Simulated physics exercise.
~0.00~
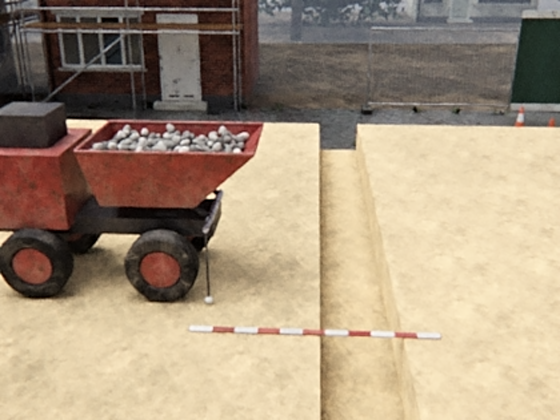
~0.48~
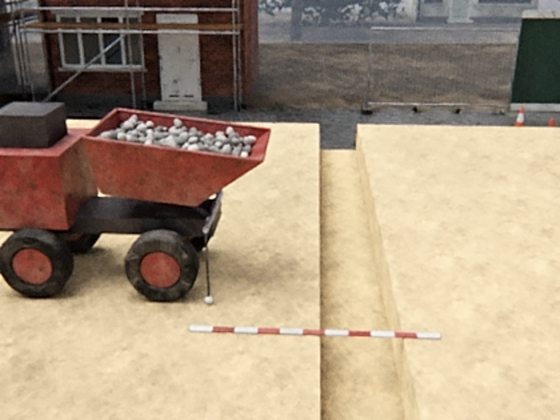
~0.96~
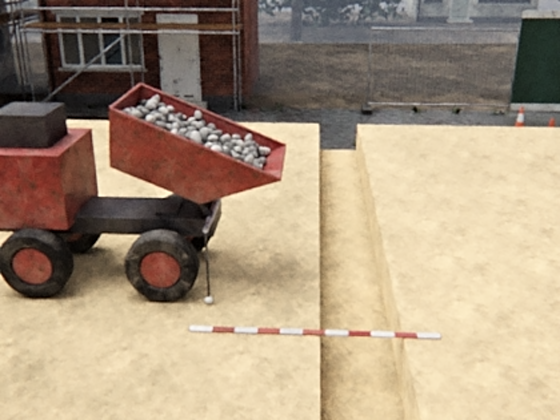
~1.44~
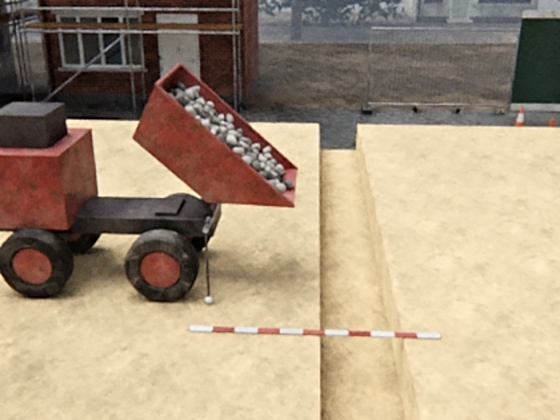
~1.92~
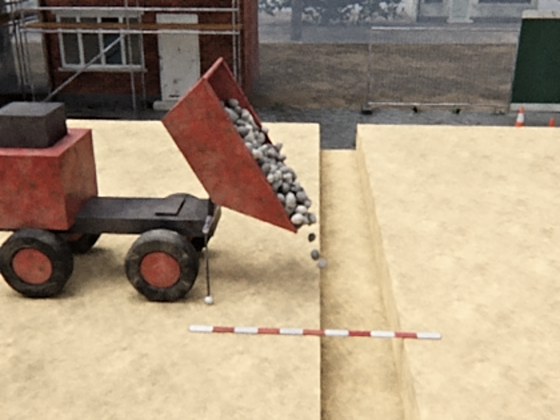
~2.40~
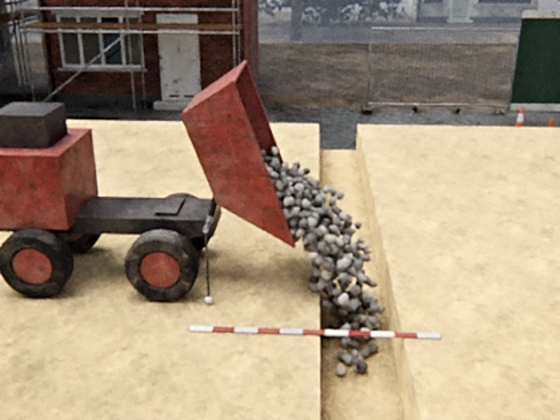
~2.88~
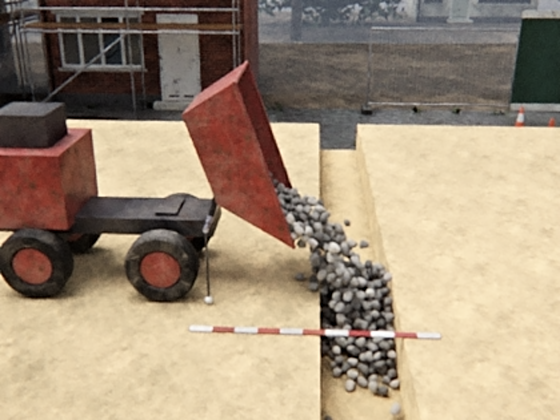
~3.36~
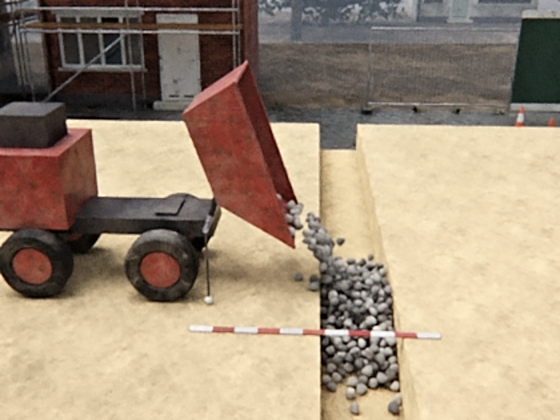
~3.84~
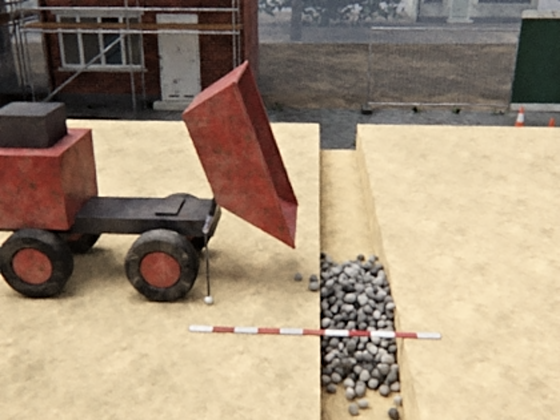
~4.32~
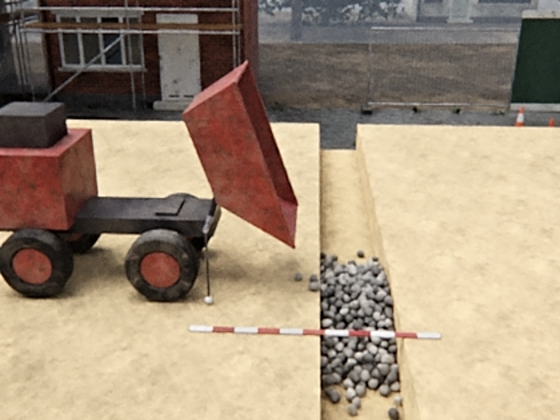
A red dumper with black wheels stands on sandy ground at the left, its skip full of grey cobbles, facing a straight-sided trench with a red and white staff laid across it. The skip tips forward to the right, its back end rising steadily while the stones stay heaped inside. As it grows steep, the first few stones drop from the lip. Then the load pours out in a stream, tumbling into the trench beneath the staff. The flow thins until the skip is empty. It stays steeply raised, and the cobbles lie still in a pile in the trench.
